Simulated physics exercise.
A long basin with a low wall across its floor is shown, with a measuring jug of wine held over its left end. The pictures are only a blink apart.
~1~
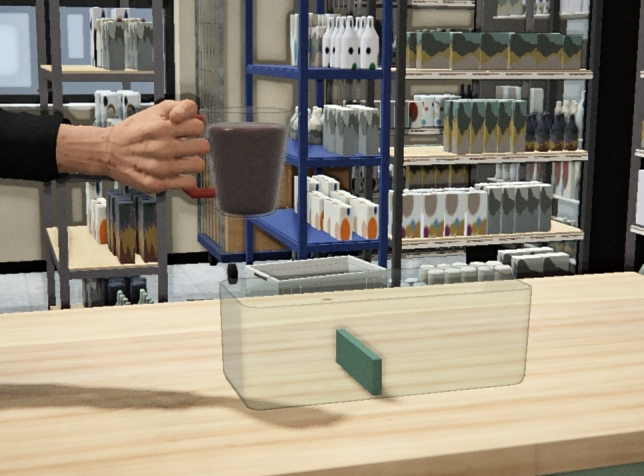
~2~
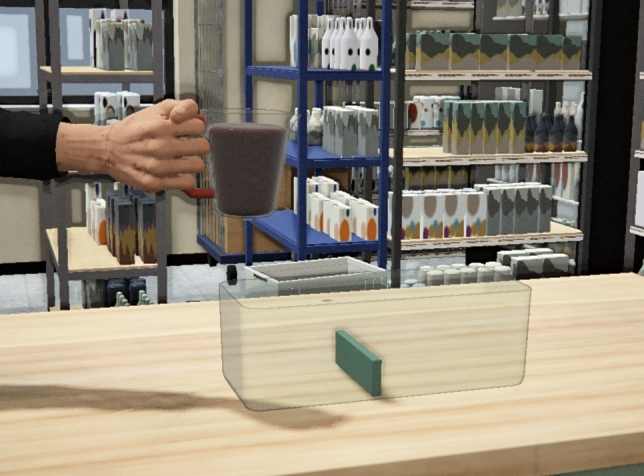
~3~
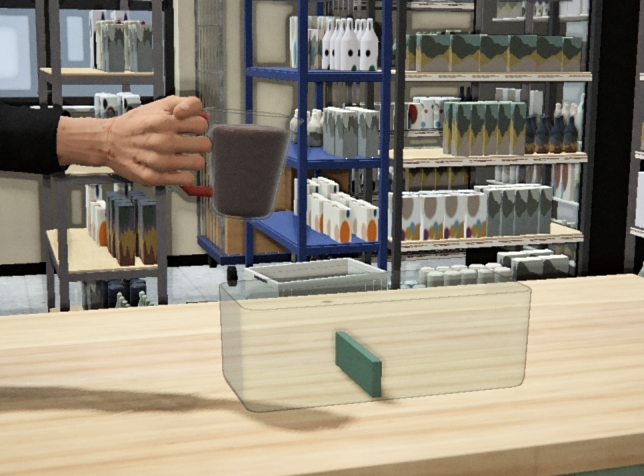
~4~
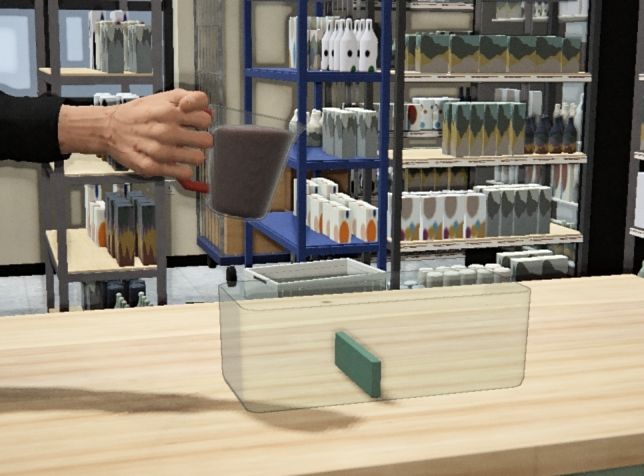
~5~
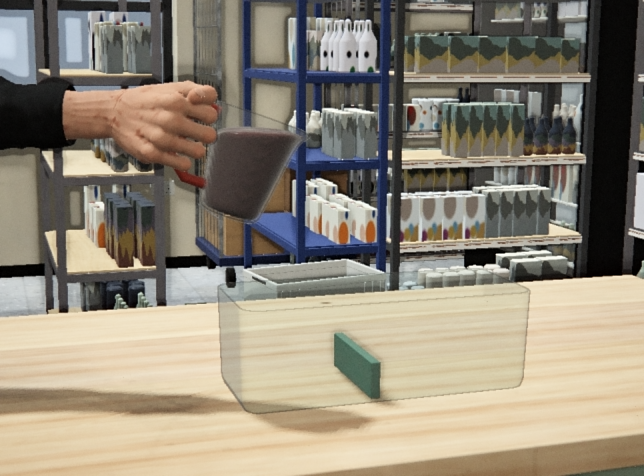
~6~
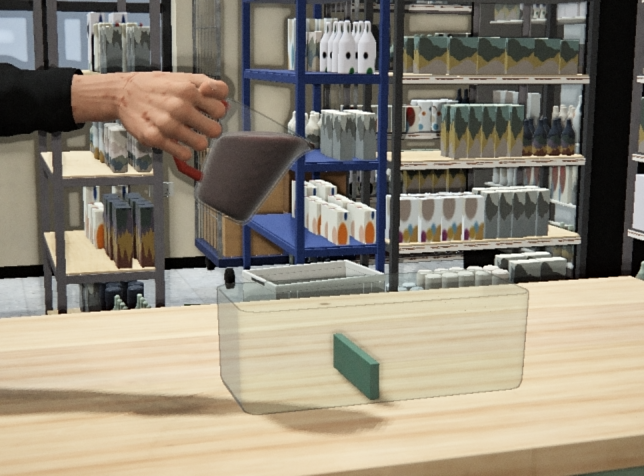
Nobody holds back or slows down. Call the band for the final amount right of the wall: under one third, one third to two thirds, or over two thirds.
Band: One third to two thirds.
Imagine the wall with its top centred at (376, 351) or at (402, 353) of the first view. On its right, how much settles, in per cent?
Case 1: 15 %; case 2: 15 %.
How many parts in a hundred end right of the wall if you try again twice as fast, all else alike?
Roughly 35 in a hundred.
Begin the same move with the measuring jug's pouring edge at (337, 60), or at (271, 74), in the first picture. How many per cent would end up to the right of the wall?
Roughly 90 per cent, then roughly 10 per cent.
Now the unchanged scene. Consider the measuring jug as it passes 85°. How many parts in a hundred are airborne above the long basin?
25 %.
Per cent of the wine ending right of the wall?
Roughly 50 %.
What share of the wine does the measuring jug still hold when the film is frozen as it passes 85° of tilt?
Amount still in: Approx. 55 %.
A moment on, the measuring jug is tipped on its side and 57 per cent is still to pour, 2 is left of the wall and 15 right of it.
Next, the measuring jug is tipped right over and 10 per cent is still to pour, 28 is left of the wall and 47 right of it.
Then the measuring jug is tipped right over and 0 per cent is still to pour, 48 is left of the wall and 50 right of it.
Later the measuring jug is tipped right over and 0 per cent is still to pour, 49 is left of the wall and 50 right of it.
At rest 49 per cent lies left of the wall, 50 right of it and 1 outside.
